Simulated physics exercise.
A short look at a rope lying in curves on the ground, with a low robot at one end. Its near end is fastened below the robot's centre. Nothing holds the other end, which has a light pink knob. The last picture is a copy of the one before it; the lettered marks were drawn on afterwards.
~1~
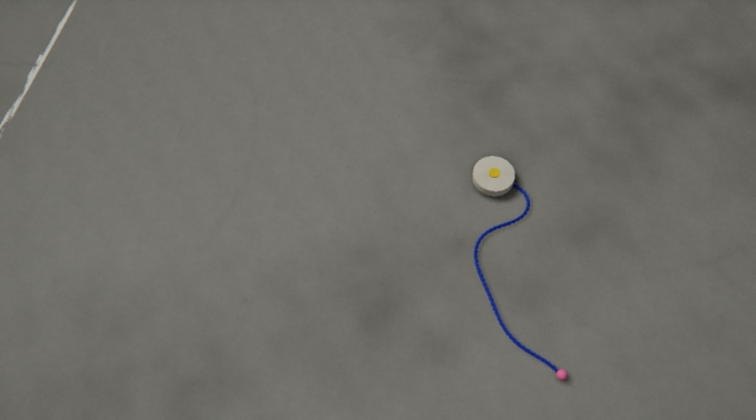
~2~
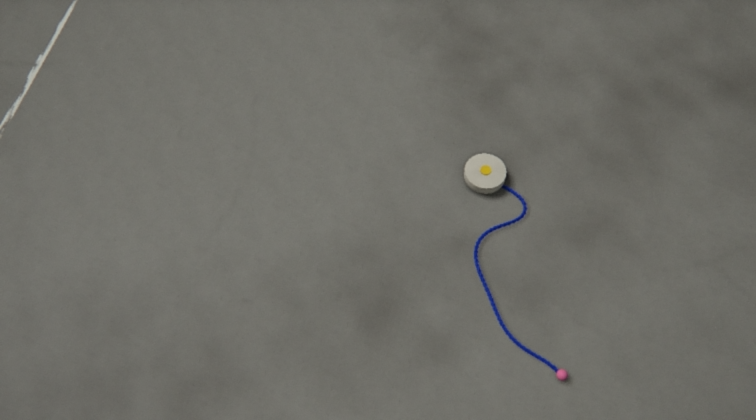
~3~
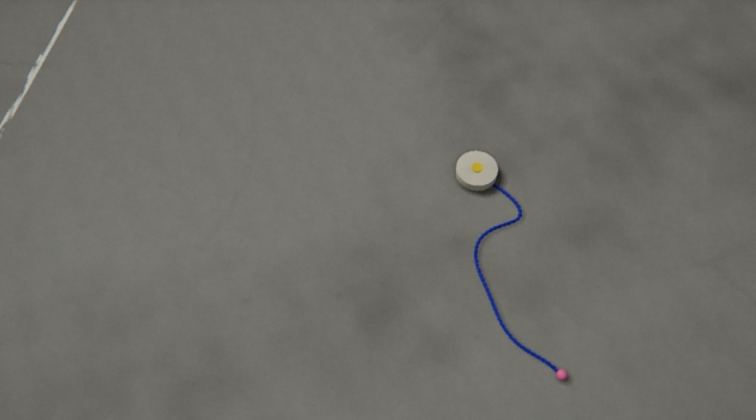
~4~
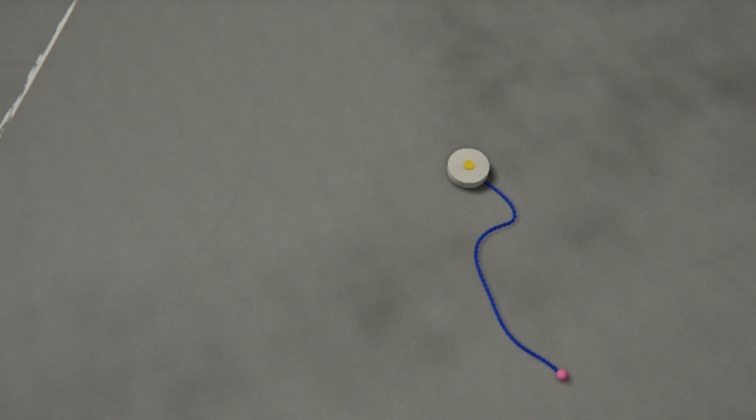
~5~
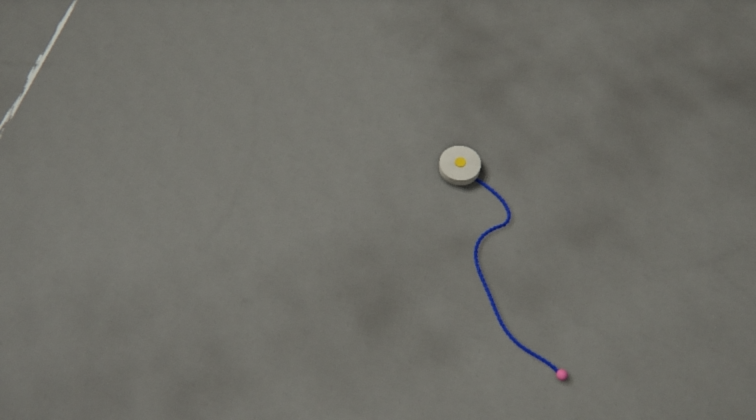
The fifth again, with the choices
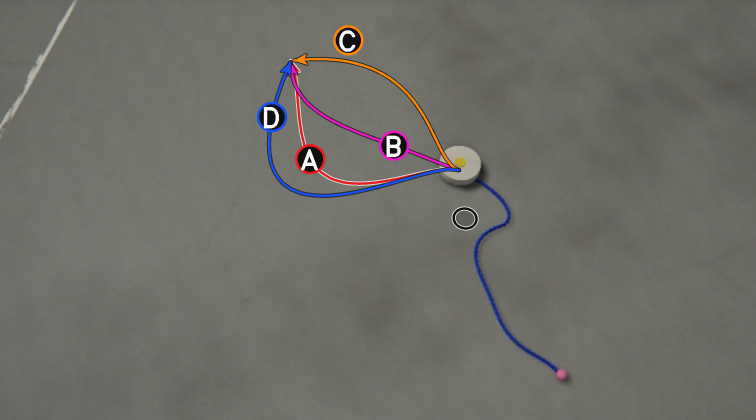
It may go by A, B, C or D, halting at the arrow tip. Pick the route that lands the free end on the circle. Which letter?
C is the one.
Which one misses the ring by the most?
Route D.
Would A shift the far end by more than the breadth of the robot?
Yes.
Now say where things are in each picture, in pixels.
Robot (493, 177); free end (562, 375), in the first picture.
Robot (485, 174); free end (562, 375), in the second picture.
Robot (476, 172); free end (562, 375), in the third picture.
Robot (468, 169); free end (562, 375), in the fourth picture.
Robot (460, 166); free end (562, 375), in the fifth picture.
On the marked copy, A from (459, 170) via (318, 170) to (291, 61); B from (459, 170) via (349, 129) to (291, 62); C from (459, 170) via (400, 87) to (294, 61); D from (459, 170) via (291, 189) to (290, 62); the ring at (465, 218).
Following C. Soon after the start, robot (417, 100), middle of the rope (465, 213), free end (524, 333).
Later, robot (351, 58), middle of the rope (426, 149), free end (486, 254).
In the end, robot (290, 56), middle of the rope (390, 124), free end (466, 216); the free end is on the ring.
As for the rest, A leaves the free end at (426, 247); B leaves the free end at (446, 235); D leaves the free end at (410, 252).
